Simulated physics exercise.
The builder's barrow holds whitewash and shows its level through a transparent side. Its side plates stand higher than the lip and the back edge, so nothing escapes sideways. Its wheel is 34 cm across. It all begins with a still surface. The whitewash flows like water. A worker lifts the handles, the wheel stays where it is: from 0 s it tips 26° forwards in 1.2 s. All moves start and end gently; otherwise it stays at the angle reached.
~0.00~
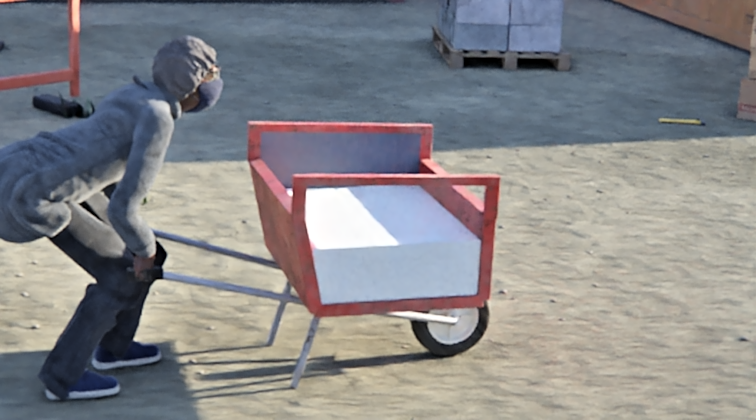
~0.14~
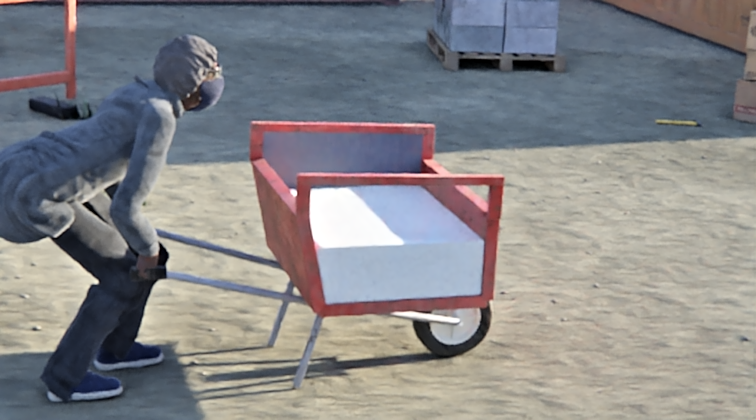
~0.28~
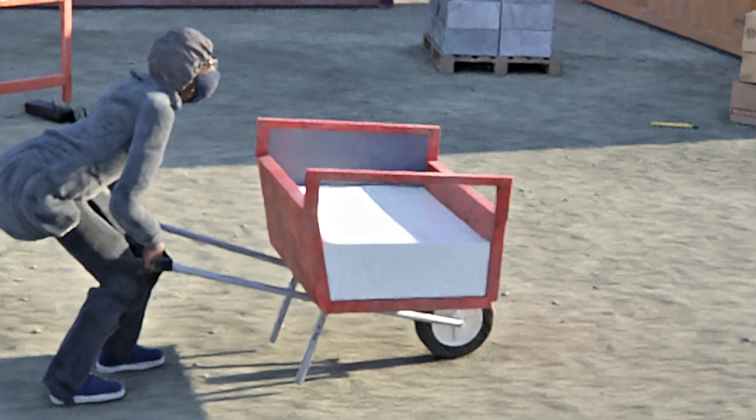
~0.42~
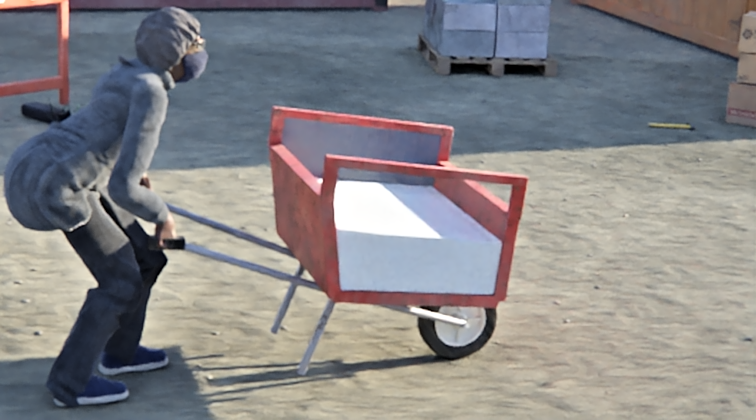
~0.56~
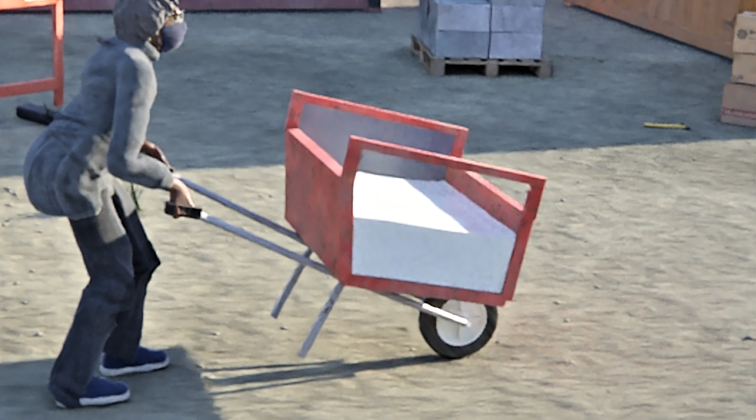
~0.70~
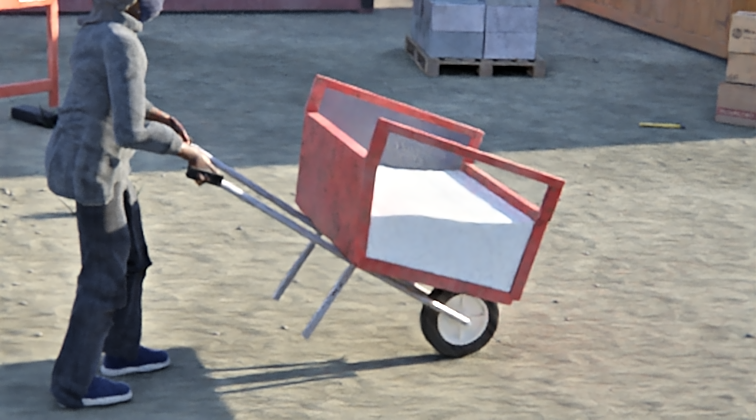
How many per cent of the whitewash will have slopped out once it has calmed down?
About 26 per cent.
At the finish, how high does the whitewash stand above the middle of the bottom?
About 18 cm.
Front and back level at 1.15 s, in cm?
About 38 cm in front and 4 cm behind.
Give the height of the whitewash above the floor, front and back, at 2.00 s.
Front 28 cm, back 6 cm.
By 1.15 s the barrow is at 26° forwards, the surface stands 39 cm on the front, 4 cm on the back; the loss stands at 10 per cent, over the front.
By 1.60 s the barrow is at 26° forwards, the surface stands 30 cm on the front, 8 cm on the back; the loss stands at 20 per cent, over the front.
By 2.00 s the barrow is at 26° forwards, the surface stands 28 cm on the front, 7 cm on the back; the loss stands at 20 per cent, over the front.
By 4.09 s the loss stands at 26 per cent, over the front, 29 of 110 litres.
